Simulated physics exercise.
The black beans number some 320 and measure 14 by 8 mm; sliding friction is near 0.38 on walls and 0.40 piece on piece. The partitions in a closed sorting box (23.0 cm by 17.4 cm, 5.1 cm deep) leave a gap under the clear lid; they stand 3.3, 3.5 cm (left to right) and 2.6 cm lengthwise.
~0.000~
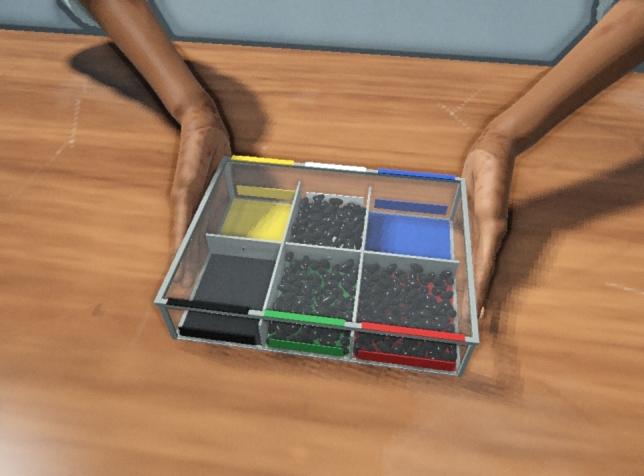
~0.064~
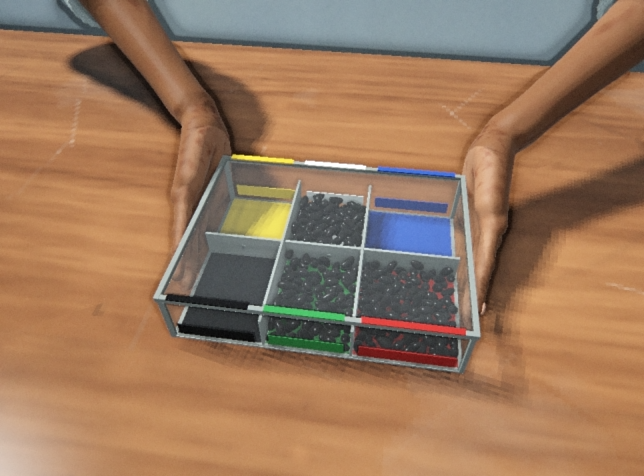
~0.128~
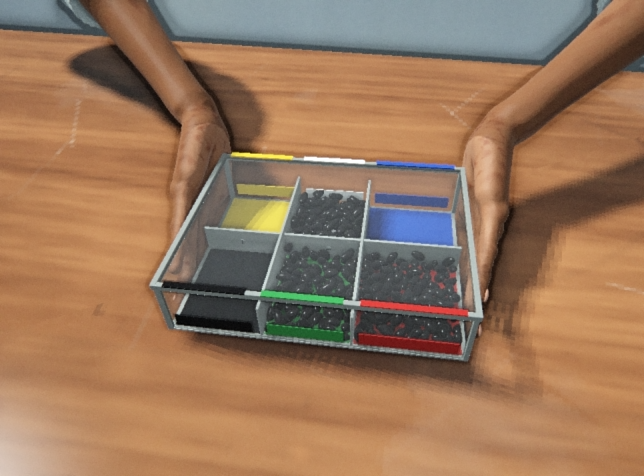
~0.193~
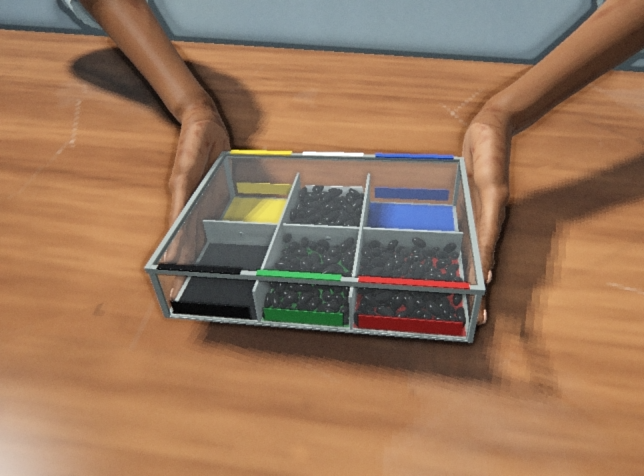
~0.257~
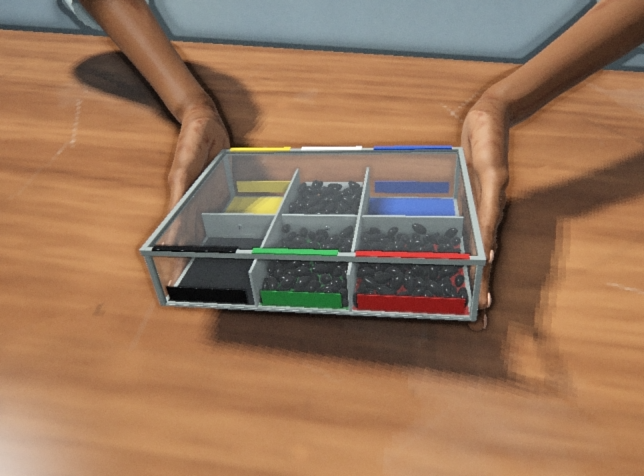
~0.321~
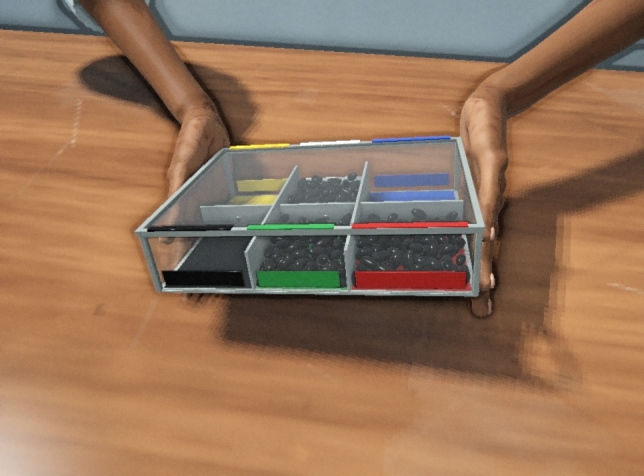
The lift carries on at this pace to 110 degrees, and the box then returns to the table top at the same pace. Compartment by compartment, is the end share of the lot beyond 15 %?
One by one: Red compartment: Fails to beat the threshold. Blue compartment: Beats the threshold. Green compartment: Fails to beat the threshold. Yellow compartment: Beats the threshold. White compartment: Beats the threshold. Black compartment: Fails to beat the threshold.
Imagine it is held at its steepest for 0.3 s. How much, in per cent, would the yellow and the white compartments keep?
Then, in per cent: Yellow 20, white 55.
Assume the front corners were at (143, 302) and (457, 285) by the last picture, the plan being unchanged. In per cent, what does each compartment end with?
So it works out as red at 30 percent, blue at 0 percent, green at 5 percent, yellow at 20 percent, white at 0 percent and black at 40 percent.
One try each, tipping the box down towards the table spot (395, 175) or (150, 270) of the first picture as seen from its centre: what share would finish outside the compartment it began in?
Around 65 % for the first direction, around 70 % for the second.
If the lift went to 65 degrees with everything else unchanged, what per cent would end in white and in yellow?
You'd see white with 40 % and yellow with 5 %.
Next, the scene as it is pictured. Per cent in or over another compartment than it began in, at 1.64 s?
Some 60 per cent.
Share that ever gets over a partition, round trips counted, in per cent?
Estimate: Some 70 per cent.
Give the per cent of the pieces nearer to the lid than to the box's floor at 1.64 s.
I'd say around 70 percent of the pieces.
After 1.64 s, tilt 110 degrees; red 5 %, blue 20 %, green 5 %, yellow 15 %, white 55 %.
Then, at 2.53 s, tilt 49 degrees; blue 20 %, yellow 20 %, white 55 %.
Then, at 3.41 s, tilt 0 degrees; blue 25 %, yellow 20 %, white 55 %.
At rest (3.8 s), red 0 %, blue 25 %, green 0 %, yellow 20 %, white 55 %, black 0 %.
